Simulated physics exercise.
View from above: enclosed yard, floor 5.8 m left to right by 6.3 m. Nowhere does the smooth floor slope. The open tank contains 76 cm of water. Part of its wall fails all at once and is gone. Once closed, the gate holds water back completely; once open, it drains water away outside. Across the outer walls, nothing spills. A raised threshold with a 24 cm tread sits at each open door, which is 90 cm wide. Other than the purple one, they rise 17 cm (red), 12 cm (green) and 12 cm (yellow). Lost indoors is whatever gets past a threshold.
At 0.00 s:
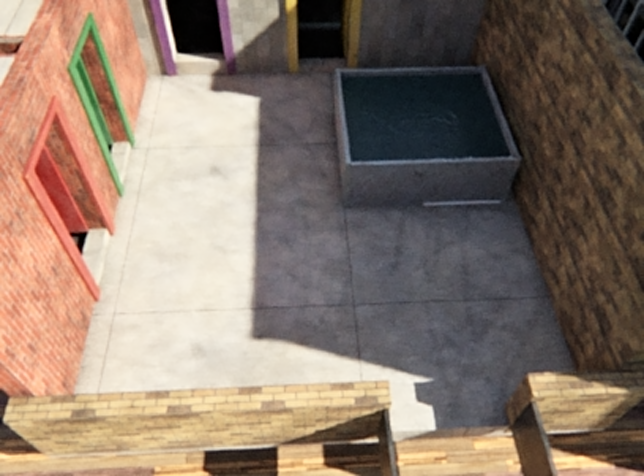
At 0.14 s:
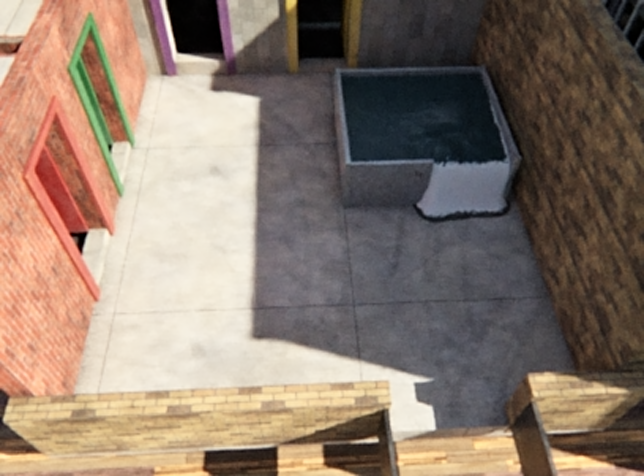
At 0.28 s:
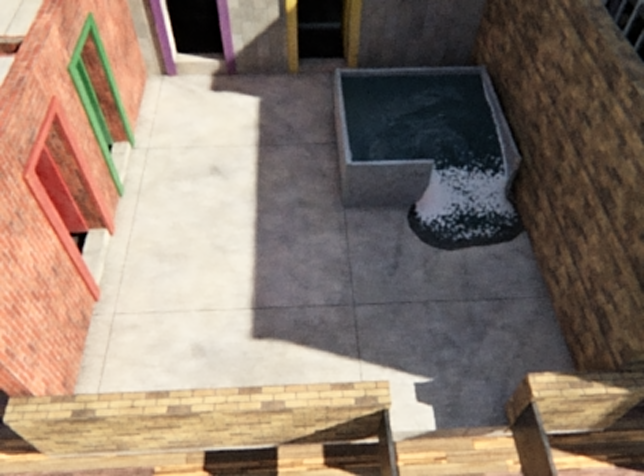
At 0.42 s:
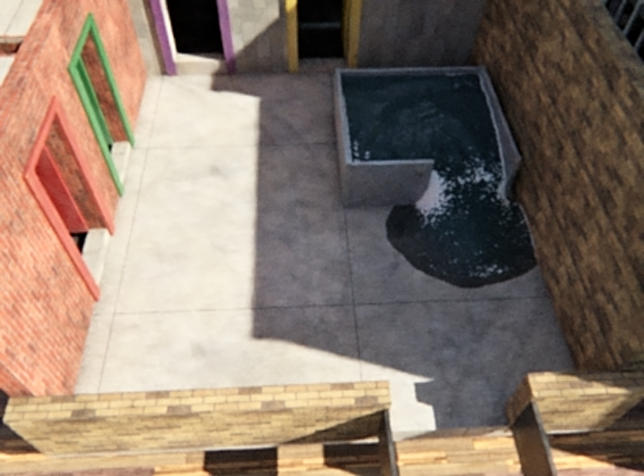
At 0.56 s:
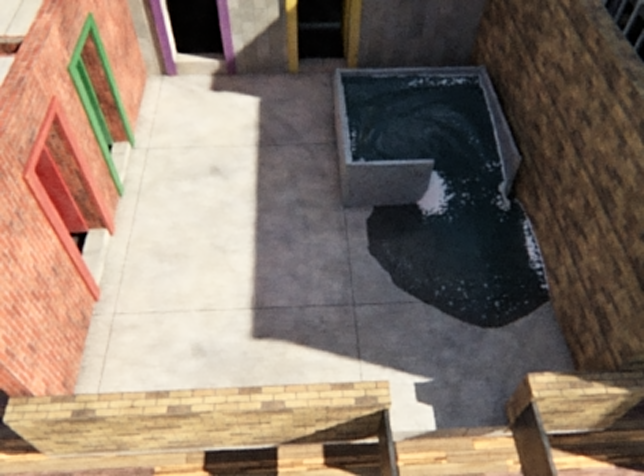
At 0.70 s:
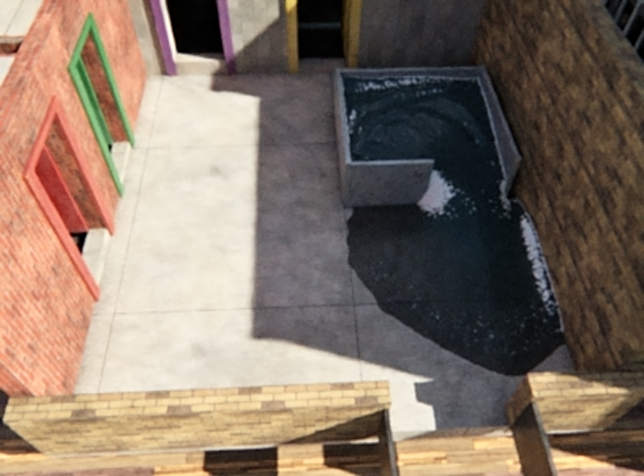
In this clip, part of the front wall of a water-filled open tank vanishes in an enclosed yard, and water pours out through the gap, spreading in a widening dark pool across the floor and along the right-hand brick wall.
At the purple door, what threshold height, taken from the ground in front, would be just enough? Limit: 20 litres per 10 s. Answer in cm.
8 cm.
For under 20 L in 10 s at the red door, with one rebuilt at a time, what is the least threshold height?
Red - roughly 8.0 cm.
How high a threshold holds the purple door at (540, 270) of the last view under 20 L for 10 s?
Minimum: About 23 cm.
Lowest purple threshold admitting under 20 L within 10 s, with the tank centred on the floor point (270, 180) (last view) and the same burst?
It should be around 10.0 cm high.
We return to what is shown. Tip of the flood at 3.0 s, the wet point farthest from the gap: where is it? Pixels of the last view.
The farthest wet point sits near (85, 424) in the last view.
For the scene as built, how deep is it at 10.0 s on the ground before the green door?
Depth: Near 4.5 cm.
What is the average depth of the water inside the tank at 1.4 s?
The mean depth is about 52 cm.
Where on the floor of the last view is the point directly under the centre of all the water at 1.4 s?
Approximately (435, 192).
After 1.4 s water covers 25 % of the floor, deepest (60 cm) near (564, 386); it has not reached the purple door.
After 3.0 s water covers 35 % of the floor, deepest (36 cm) near (538, 403); it has not reached the purple door.
After 10.0 s water covers 90 % of the floor, deepest (11 cm) near (144, 94); 10 cm at the purple door, 0 litres in over its 27 cm threshold.
At the purple door as built, the water arrived by 6.4 s and peaked near 12 cm at 8.2 s.
Run again over the same 10 s with other heights there, 34 litres in over 6.5 cm, 10 litres over 9 cm. The limit of 20 litres is kept from about 8 cm up.
